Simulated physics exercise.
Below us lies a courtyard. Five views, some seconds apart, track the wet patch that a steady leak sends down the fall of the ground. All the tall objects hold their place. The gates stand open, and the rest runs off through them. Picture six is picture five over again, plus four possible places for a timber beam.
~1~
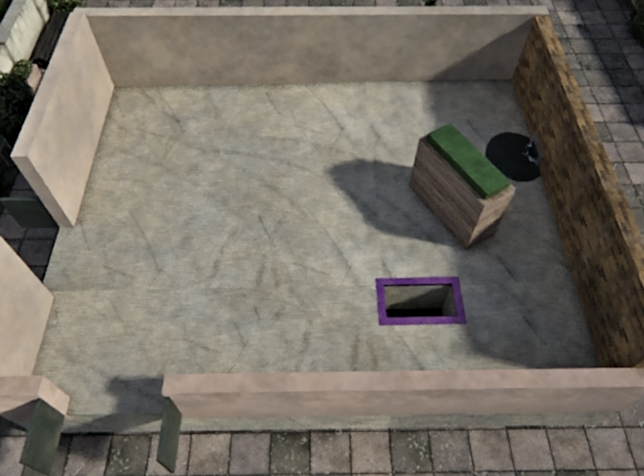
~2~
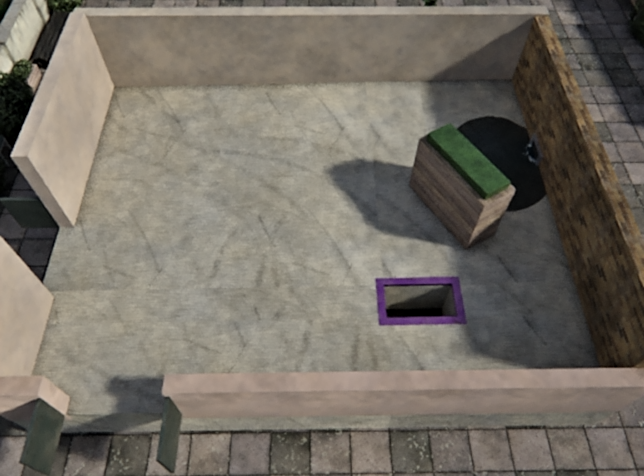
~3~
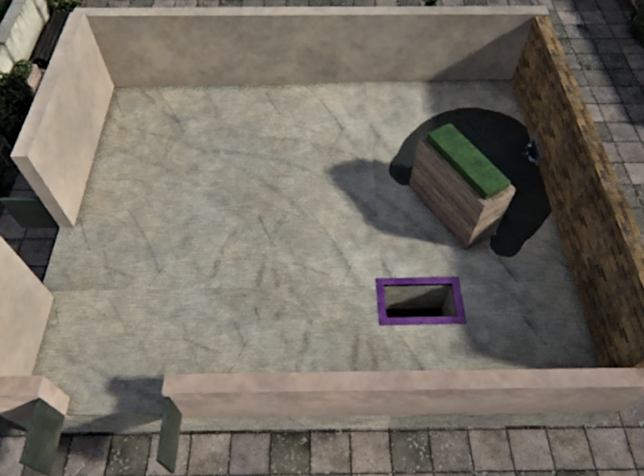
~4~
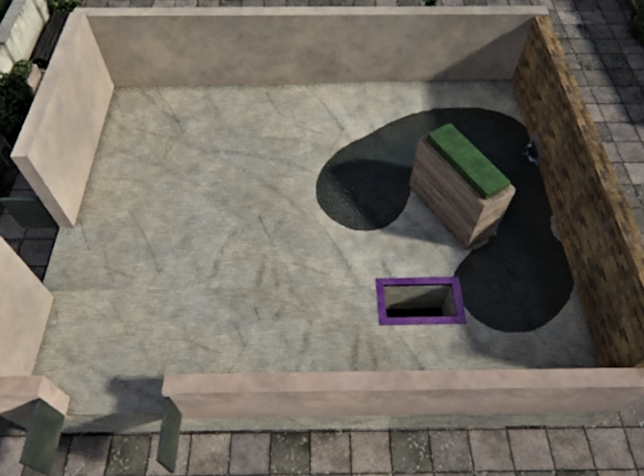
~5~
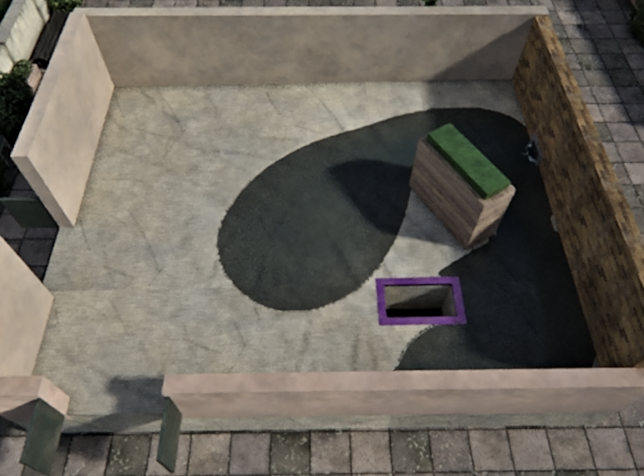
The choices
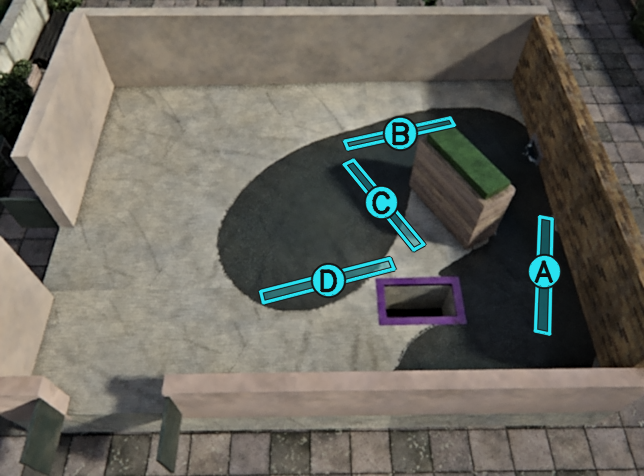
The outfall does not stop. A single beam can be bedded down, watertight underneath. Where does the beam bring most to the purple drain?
Choose C.
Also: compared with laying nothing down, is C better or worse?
Place C is better.
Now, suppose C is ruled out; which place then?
That is place A.
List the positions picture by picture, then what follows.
Outfall at (537, 150); purple drain at (420, 301); open gate at (64, 260); open gate at (125, 396); 2 % of the ground under water, visible out to (494, 139); purple drain still dry, in the first picture.
In the second picture, 6 % of the ground under water, visible out to (466, 130); purple drain still dry.
In the third picture, 10 % of the ground under water, visible out to (400, 165); purple drain still dry.
In the fourth picture, 19 % of the ground under water, visible out to (323, 185); purple drain still dry.
In the fifth picture, 35 % of the ground under water, visible out to (240, 281); purple drain taking water.
In cyan, A from (542, 332) to (545, 217); B from (346, 145) to (452, 121); C from (348, 162) to (418, 247); D from (262, 297) to (391, 263).
With A, about 13 % of the stream goes into the purple drain, about 87 % out by the gates.
With B, about 8 % of the stream goes into the purple drain, about 92 % out by the gates.
With C, about 29 % of the stream goes into the purple drain, about 70 % out by the gates.
With D, about 8 % of the stream goes into the purple drain, about 92 % out by the gates.
